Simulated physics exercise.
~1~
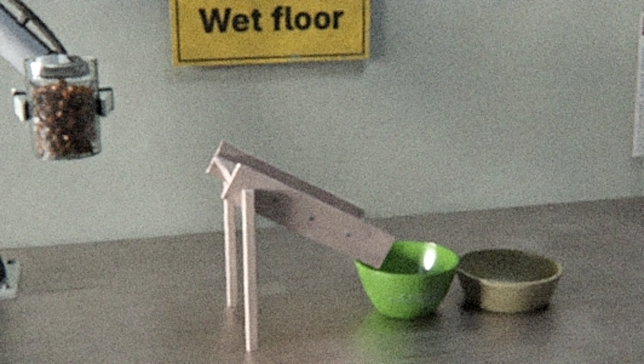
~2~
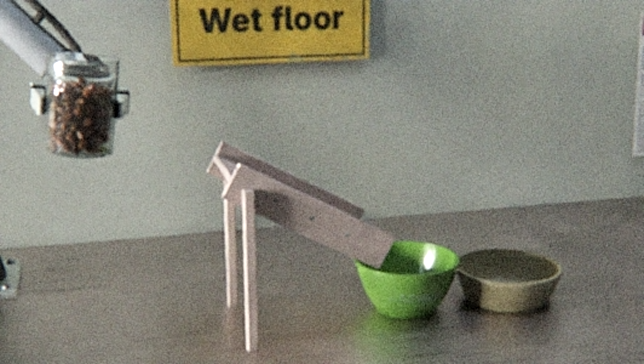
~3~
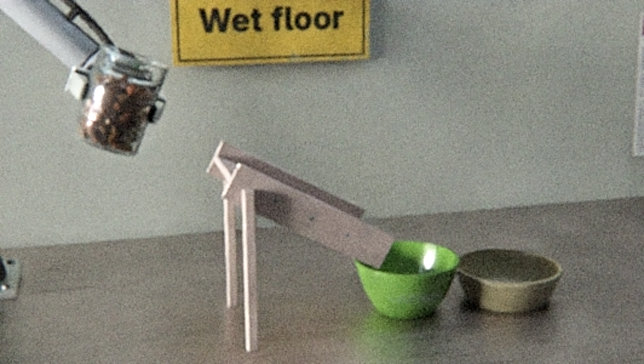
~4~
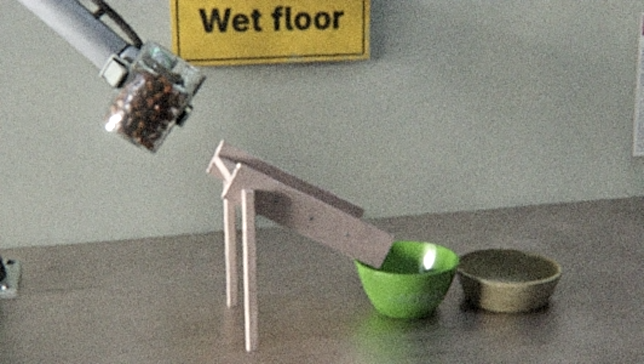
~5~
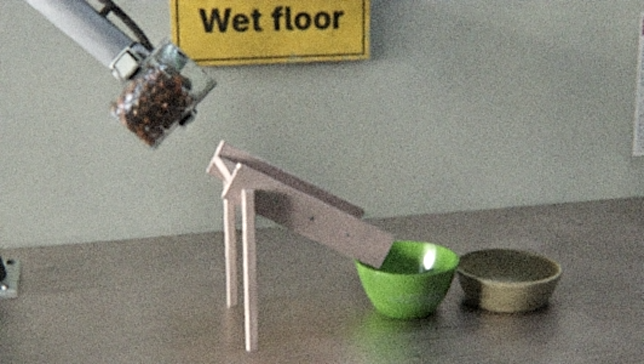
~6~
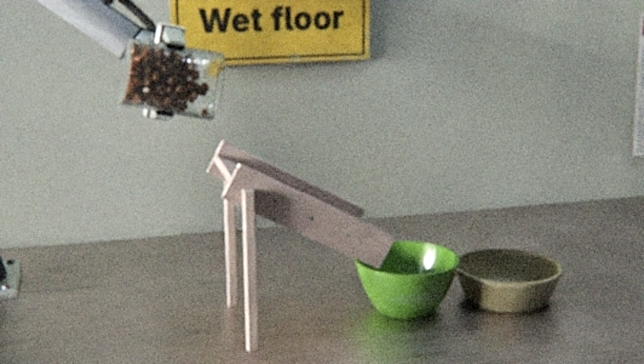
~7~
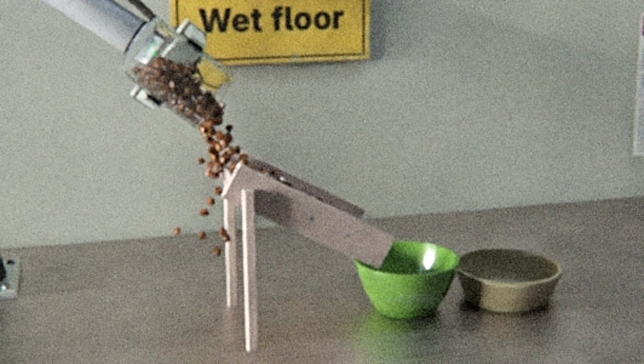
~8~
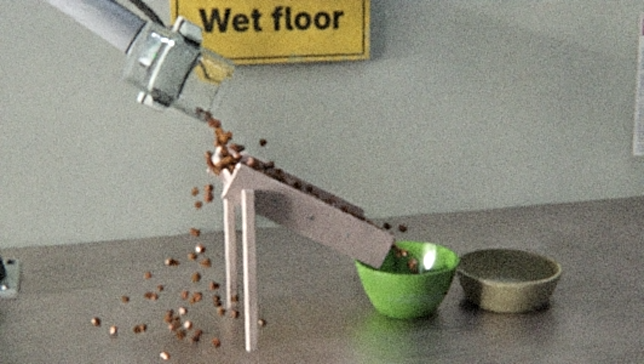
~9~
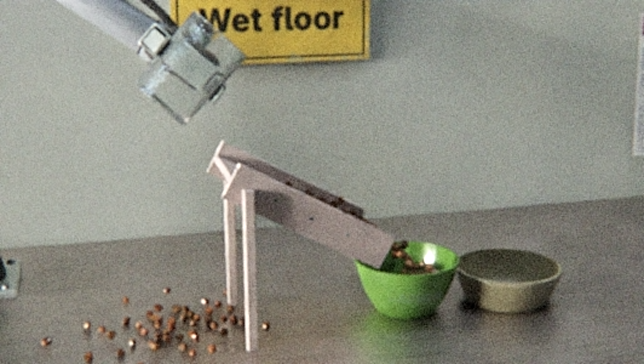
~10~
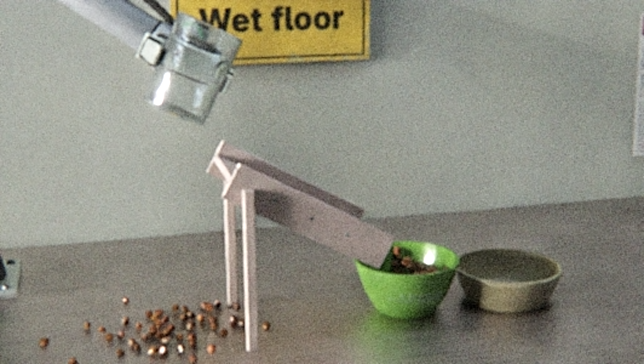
On a tabletop, a robot arm tipping pellets from a clear tumbler down a chute, most reaching the green bowl, others scattering beneath.
